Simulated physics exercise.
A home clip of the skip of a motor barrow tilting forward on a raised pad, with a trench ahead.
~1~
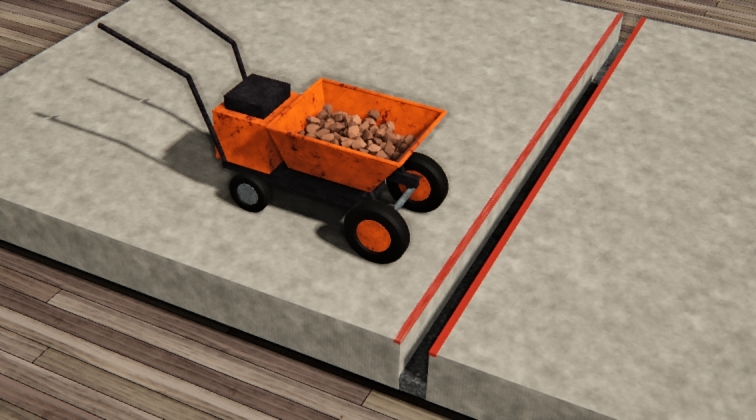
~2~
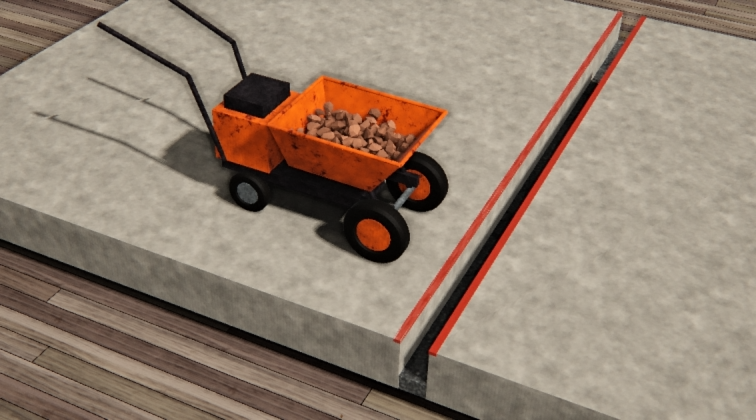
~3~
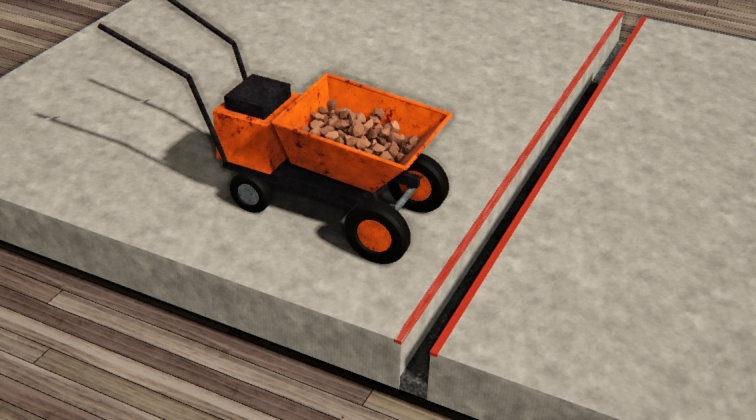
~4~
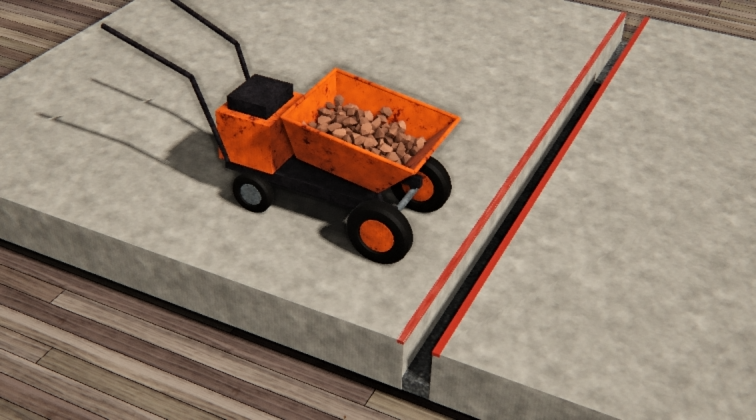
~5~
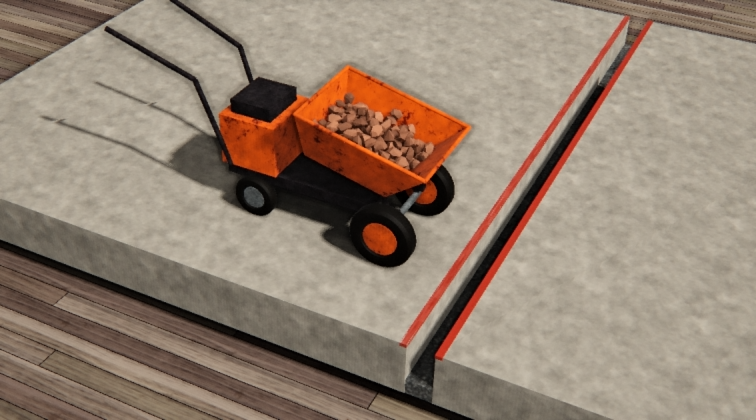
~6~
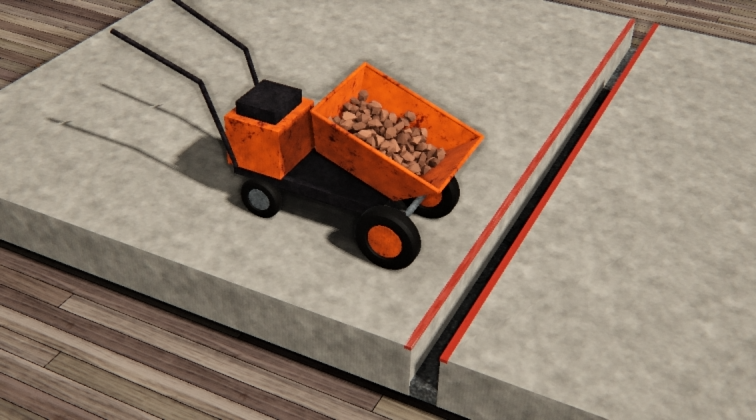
An orange motor barrow stands near a trench as its rubble-filled skip slowly tilts forward.
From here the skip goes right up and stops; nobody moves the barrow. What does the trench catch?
Between the edges lies under half of the load.
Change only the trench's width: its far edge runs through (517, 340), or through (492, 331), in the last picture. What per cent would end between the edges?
In turn 100 and 80 in a hundred.
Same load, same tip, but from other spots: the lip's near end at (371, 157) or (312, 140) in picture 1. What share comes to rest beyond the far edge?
First some 20, then 0 per cent.
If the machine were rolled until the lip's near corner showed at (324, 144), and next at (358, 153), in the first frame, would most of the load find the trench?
The first try: Less than half. The second: The larger part.
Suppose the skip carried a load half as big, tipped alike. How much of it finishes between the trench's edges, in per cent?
About 30 per cent.
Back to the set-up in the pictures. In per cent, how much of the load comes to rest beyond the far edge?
Roughly 75 in a hundred.
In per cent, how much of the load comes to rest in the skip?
Some 5 per cent.
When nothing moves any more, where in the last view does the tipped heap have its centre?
Near (526, 272).
Soon after the last picture, skip tipped steeply; all in the skip.
A little later, skip tipped right over; about two thirds in the skip; a stray few in or heaped over the trench; about a third beyond it.
Later still, skip tipped right over; a small part in the skip; a small part in or heaped over the trench; most beyond it.
By the end, skip tipped right over; a small part in the skip; about a quarter in or heaped over the trench; most beyond it.
